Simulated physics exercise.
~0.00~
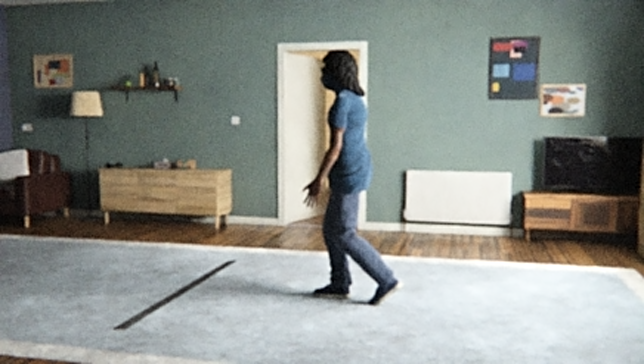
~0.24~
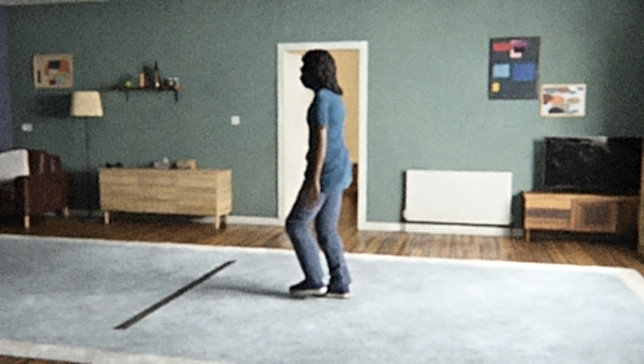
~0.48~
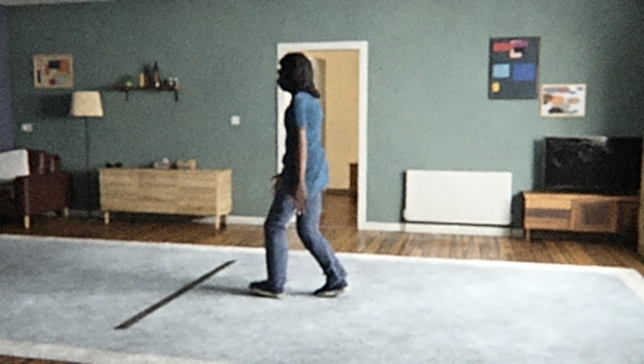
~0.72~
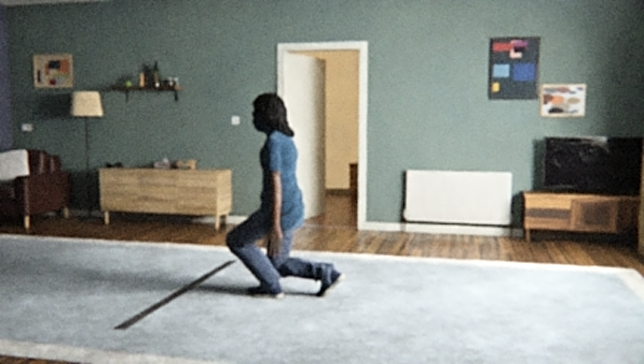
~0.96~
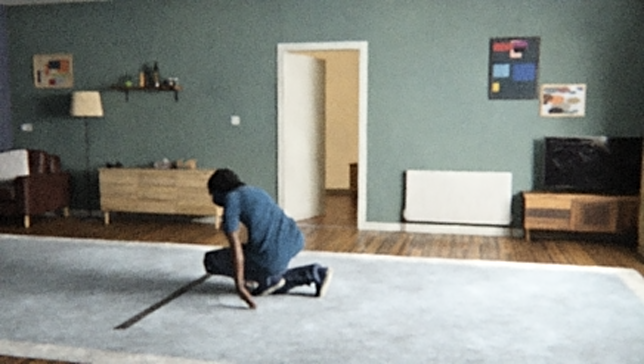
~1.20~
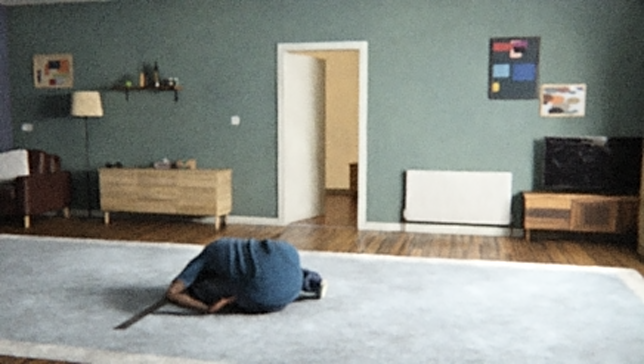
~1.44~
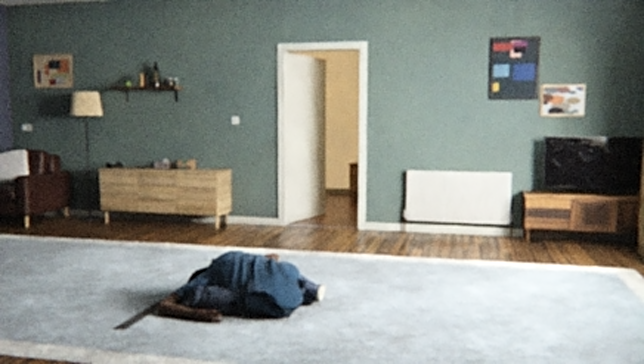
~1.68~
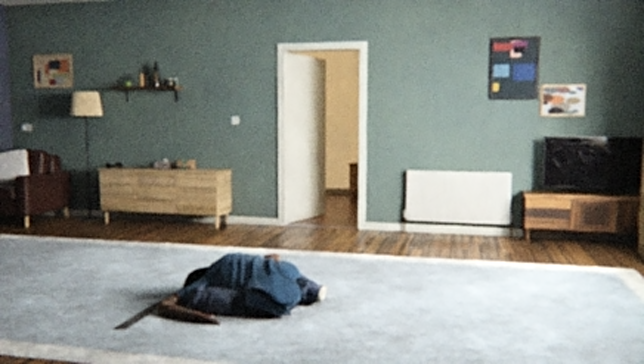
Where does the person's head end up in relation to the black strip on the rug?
The head does not get past the black strip. It comes to rest on the right side, the side the person walked in from.
